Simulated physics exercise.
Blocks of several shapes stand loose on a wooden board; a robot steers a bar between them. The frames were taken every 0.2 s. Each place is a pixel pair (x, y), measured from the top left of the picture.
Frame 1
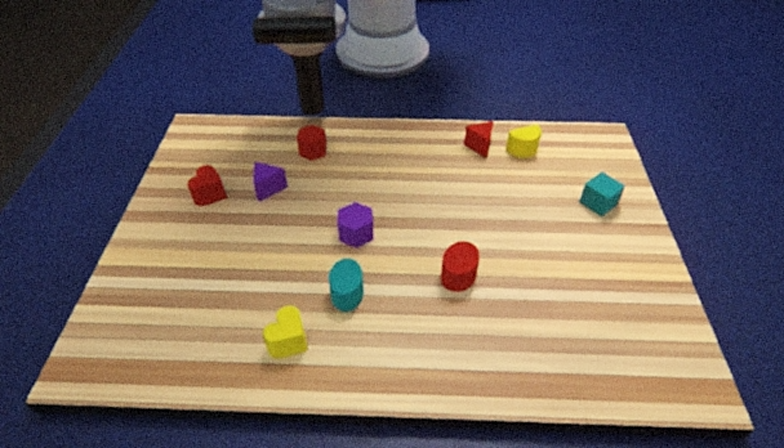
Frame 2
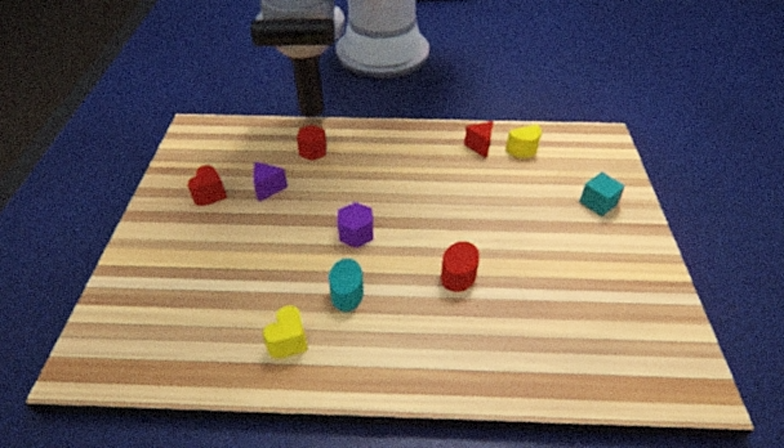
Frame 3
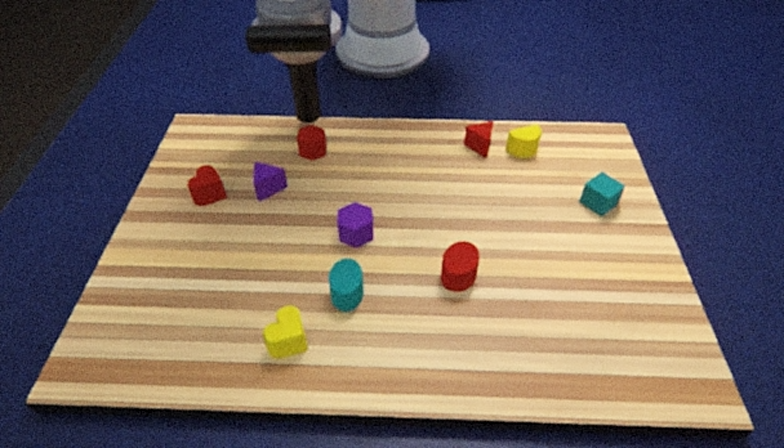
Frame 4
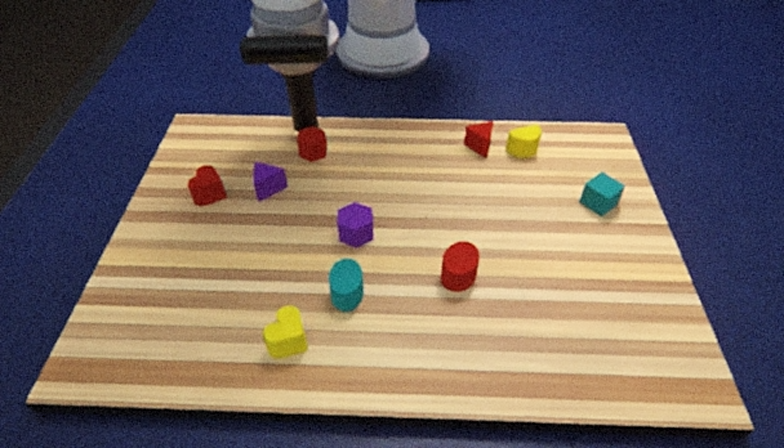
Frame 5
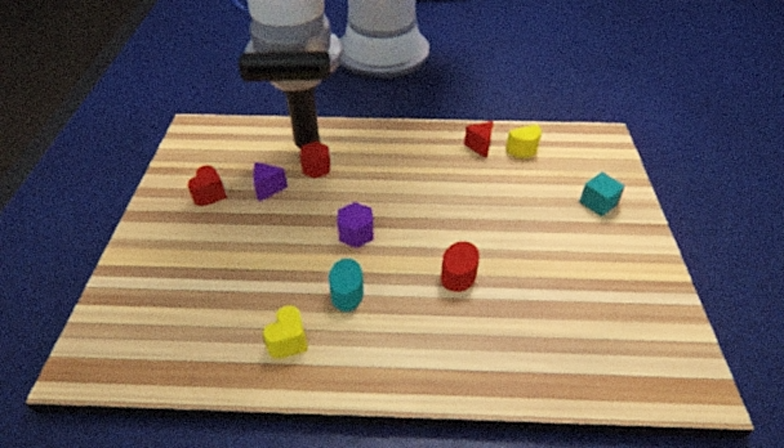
A robot arm holding a dark bar hovered at the back of a wooden board scattered with colored blocks, then moved forward slightly and nudged the small red block a short way toward the front.
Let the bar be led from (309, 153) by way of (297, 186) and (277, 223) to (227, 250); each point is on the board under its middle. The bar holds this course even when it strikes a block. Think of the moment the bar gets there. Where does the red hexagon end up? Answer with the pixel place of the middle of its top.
When the path ends, it will be at (323, 170).
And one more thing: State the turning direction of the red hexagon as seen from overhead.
It twists anticlockwise.
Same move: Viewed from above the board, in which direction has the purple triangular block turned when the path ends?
From overhead, the rotation is clockwise.
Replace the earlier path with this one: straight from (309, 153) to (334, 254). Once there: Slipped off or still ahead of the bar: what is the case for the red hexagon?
I'd say it is still being pushed.
The first path, step by step. One third of the way, bar (295, 176); purple triangular block (262, 173), turned 20° clockwise; red hexagon (322, 170), turned 45° anticlockwise.
Two thirds of the way, bar (275, 212); purple triangular block (260, 175), turned 55° clockwise; red hexagon (323, 170), turned 50° anticlockwise.
At the end, bar (224, 239); purple triangular block (260, 175), turned 55° clockwise; red hexagon (323, 170), turned 50° anticlockwise; purple hexagon still.
